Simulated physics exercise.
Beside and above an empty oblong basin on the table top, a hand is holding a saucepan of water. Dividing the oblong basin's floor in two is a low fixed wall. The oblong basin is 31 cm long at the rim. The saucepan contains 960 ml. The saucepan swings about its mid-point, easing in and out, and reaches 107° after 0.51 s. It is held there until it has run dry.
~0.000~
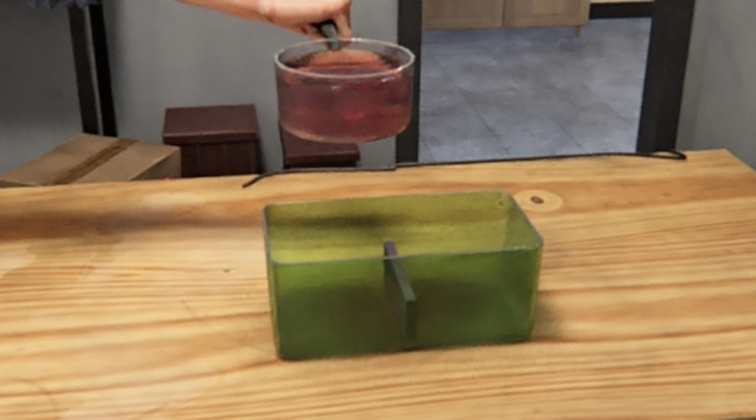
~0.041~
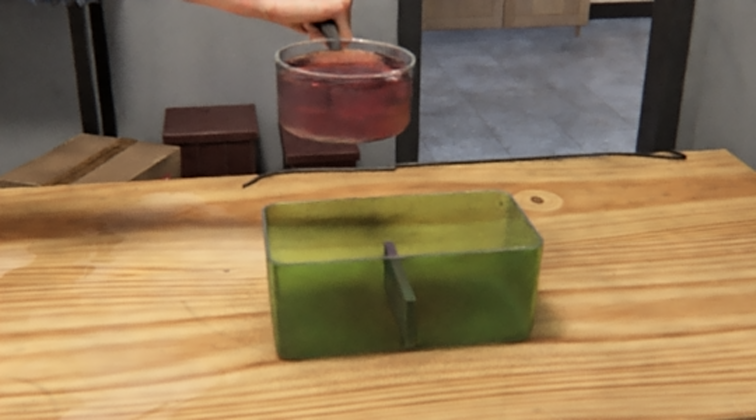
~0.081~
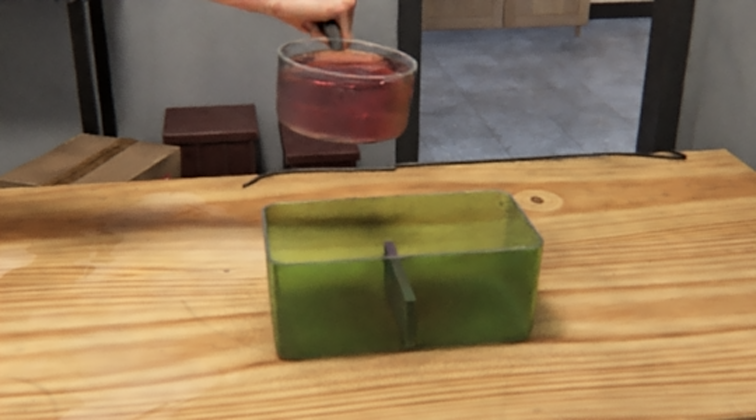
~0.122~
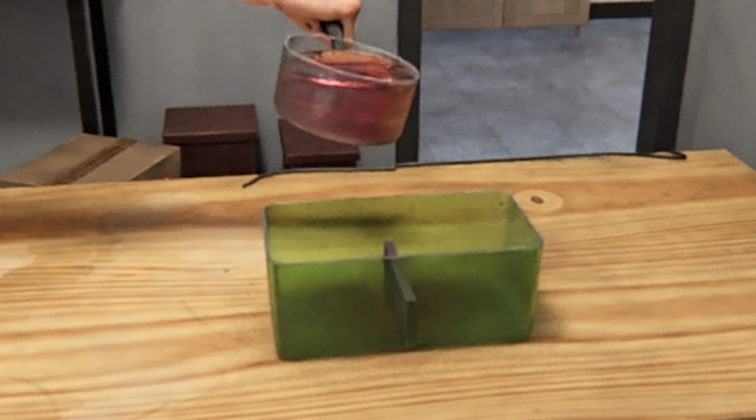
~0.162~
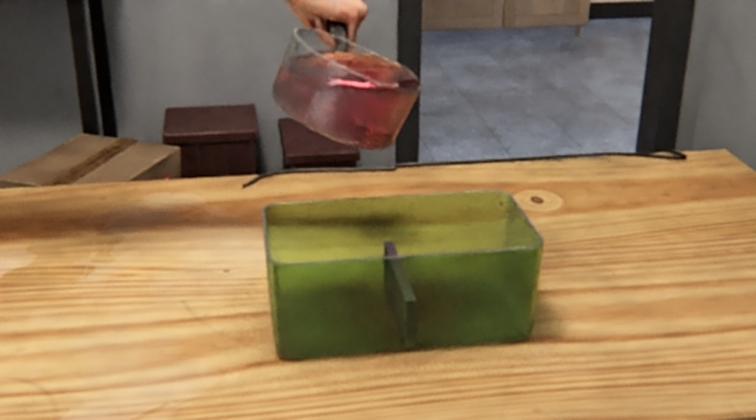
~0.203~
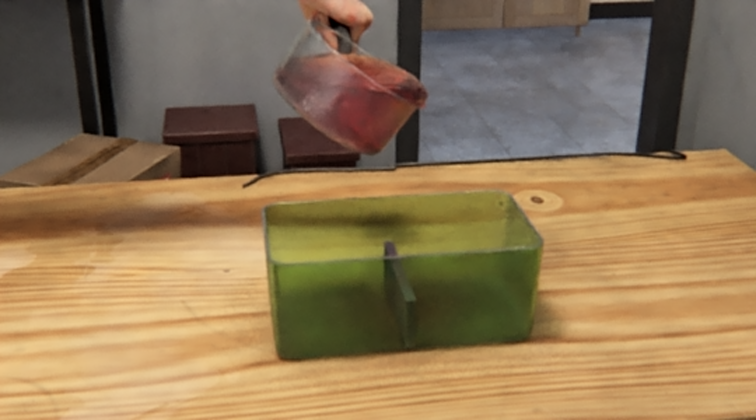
A hand holds a clear saucepan of red liquid above a pale wooden table, seen from slightly above by a still camera in a grey-walled room. Below it sits an empty, translucent green oblong basin with a short dividing wall, with a cardboard box and dark red boxes behind at left. The hand tilts the pan to the right, slowly then more steeply, and the liquid shifts towards its lowered rim.
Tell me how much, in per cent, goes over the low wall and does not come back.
I would say about 84 per cent.
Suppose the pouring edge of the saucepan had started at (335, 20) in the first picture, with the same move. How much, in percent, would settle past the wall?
40 %.
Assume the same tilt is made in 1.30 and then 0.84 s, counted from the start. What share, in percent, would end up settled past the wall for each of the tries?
About 95 %, then about 95 %.
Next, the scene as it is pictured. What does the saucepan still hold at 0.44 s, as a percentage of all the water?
About 20 percent.
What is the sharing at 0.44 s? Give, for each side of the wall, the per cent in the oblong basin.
Left roughly 0, right roughly 28.
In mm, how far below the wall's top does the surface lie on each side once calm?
Some 56 mm on the left and 24 mm on the right.
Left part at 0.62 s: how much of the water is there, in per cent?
That share comes to around 4 in a hundred.
After 0.44 s the tilt is 103° and 20 per cent is still to pour, 0 is left of the wall and 28 right of it.
After 0.62 s the tilt is 107° and 4 per cent is still to pour, 4 is left of the wall and 73 right of it.
After 0.81 s the tilt is 107° and 0 per cent is still to pour, 8 is left of the wall and 82 right of it.
After 1.01 s the tilt is 107° and 0 per cent is still to pour, 11 is left of the wall and 85 right of it.
In the end 12 per cent lies left of the wall, 84 right of it and 4 outside.
